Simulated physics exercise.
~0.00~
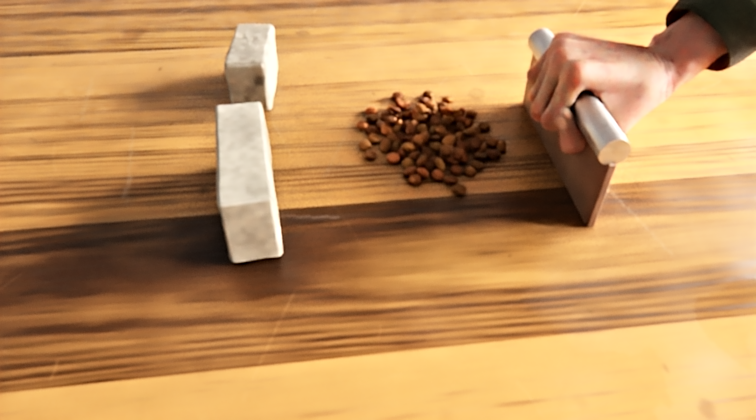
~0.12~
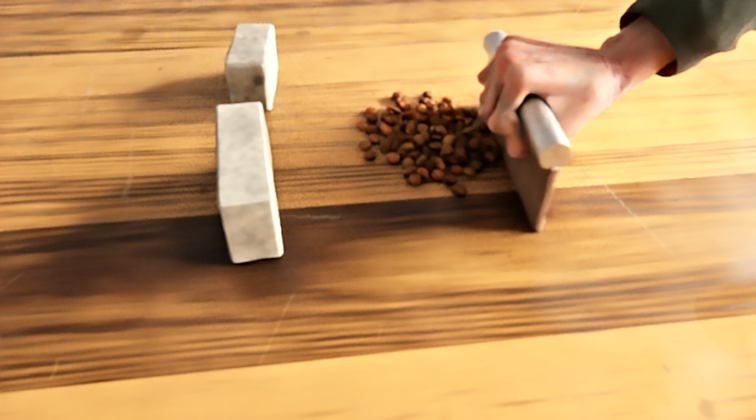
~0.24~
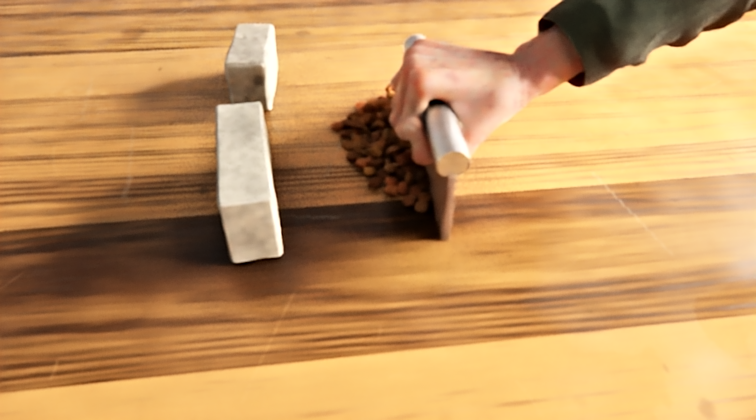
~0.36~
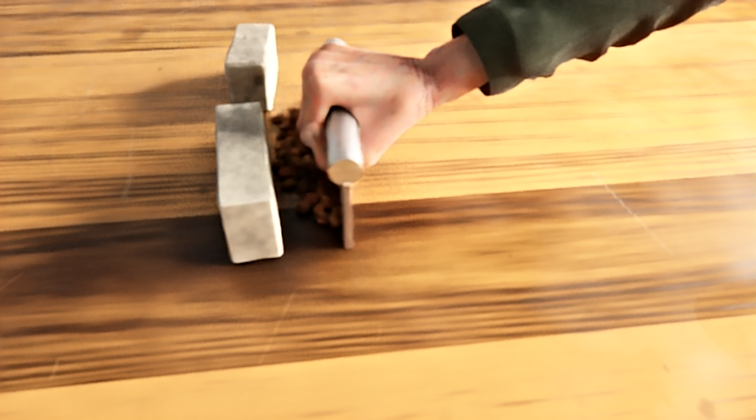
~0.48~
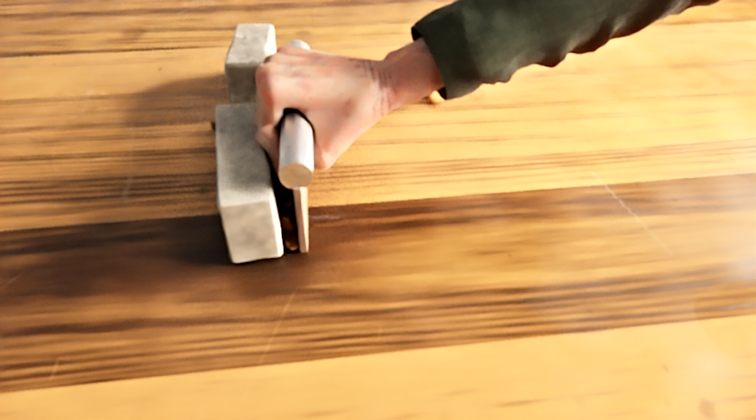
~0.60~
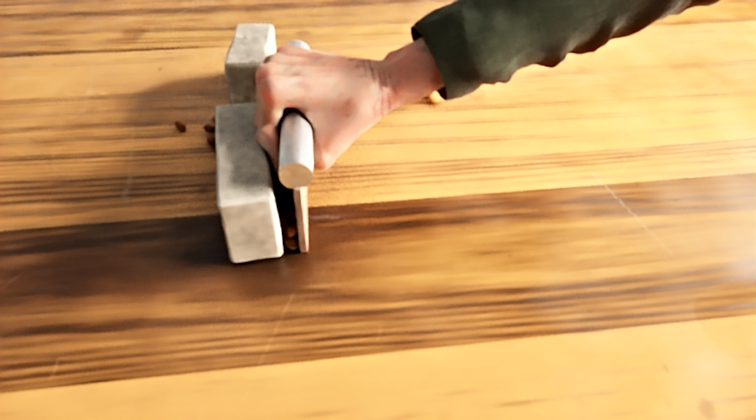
On a wooden tabletop with a dark band across it, two pale stone-like blocks stand at the left with a small gap between them, and a loose pile of small brown pieces lies to their right. A hand in a dark green sleeve grips a flat scraper by its silver handle and slides it left. The blade reaches the pile, bunches it up and pushes it toward the blocks. The scraper stops just short of them, trapping most of the pieces against the blocks. A few slip through the gap and come to rest beyond it.
